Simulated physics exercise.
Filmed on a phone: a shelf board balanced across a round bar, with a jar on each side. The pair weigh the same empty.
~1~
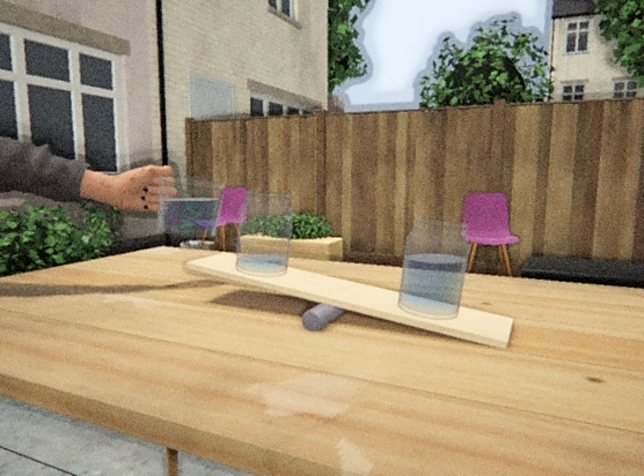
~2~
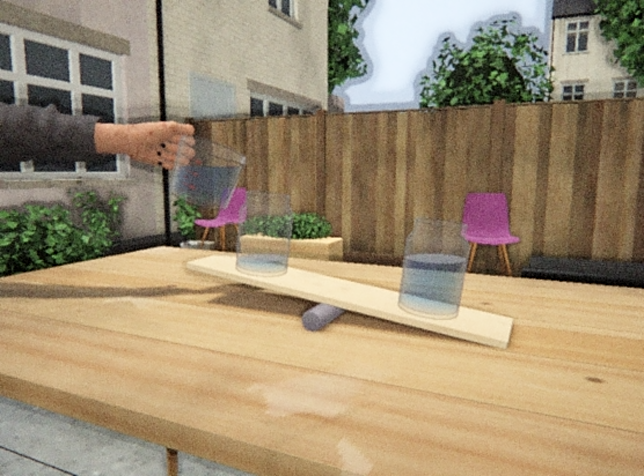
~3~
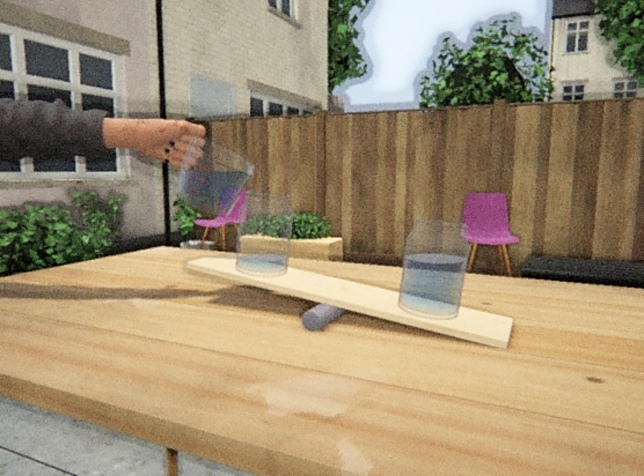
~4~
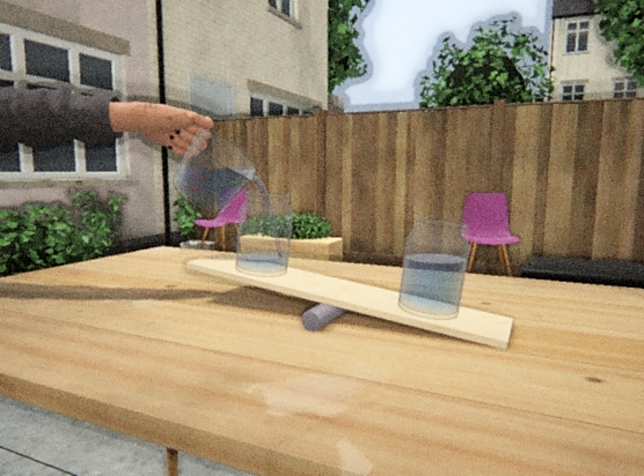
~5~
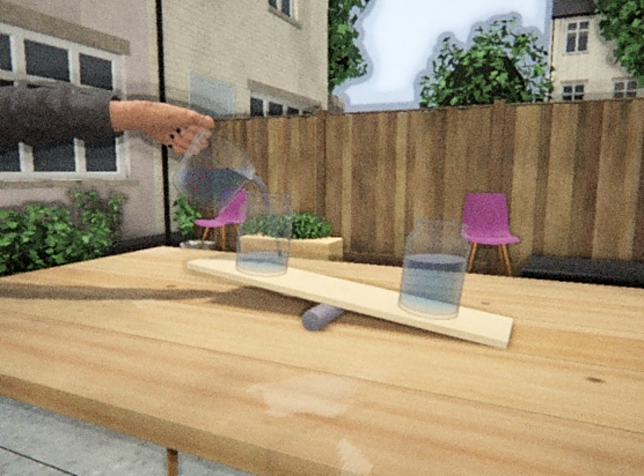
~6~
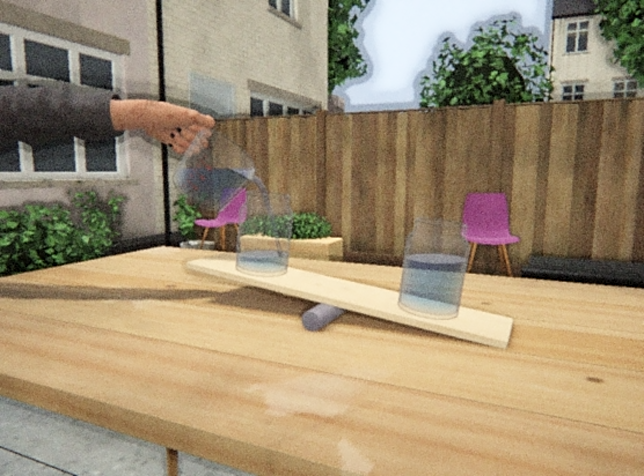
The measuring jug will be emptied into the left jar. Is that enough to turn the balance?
The shelf board tips the other way.
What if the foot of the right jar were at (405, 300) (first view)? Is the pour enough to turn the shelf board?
My call: Flips.
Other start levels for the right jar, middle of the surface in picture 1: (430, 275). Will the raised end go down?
Verdict: Flips.
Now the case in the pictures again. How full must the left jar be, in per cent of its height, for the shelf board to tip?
I make it 55 per cent.
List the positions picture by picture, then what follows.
In the first picture, the measuring jug is on its way; measuring jug (190, 205) about two thirds full; left jar (265, 230) nearly empty, raised; right jar (434, 264) about half full, on the low side.
In the second picture, the dyed water nears the lip; round bar (314, 320); left jar nearly empty, surface at (263, 258).
In the third picture, the dyed water nears the lip; measuring jug (214, 176) tipped 30° with all of its load; left jar (265, 230) nearly empty.
In the fourth picture, pouring; round bar (314, 320); left jar nearly empty, surface at (263, 257); right jar about half full, surface at (435, 259).
In the fifth picture, pouring; measuring jug (214, 171) tipped 45° with nearly all of its load; left jar (265, 230) nearly empty.
In the sixth picture, pouring; round bar (314, 320); left jar nearly empty, surface at (263, 255); right jar about half full, surface at (435, 259).
A moment on, the left jar is about half full; the shelf board leans as before.
Further on, the left jar is about two thirds full; the shelf board has swung over, and that end is down.
When it is over, the left jar is about three quarters full; the shelf board has swung over, and that end is down.
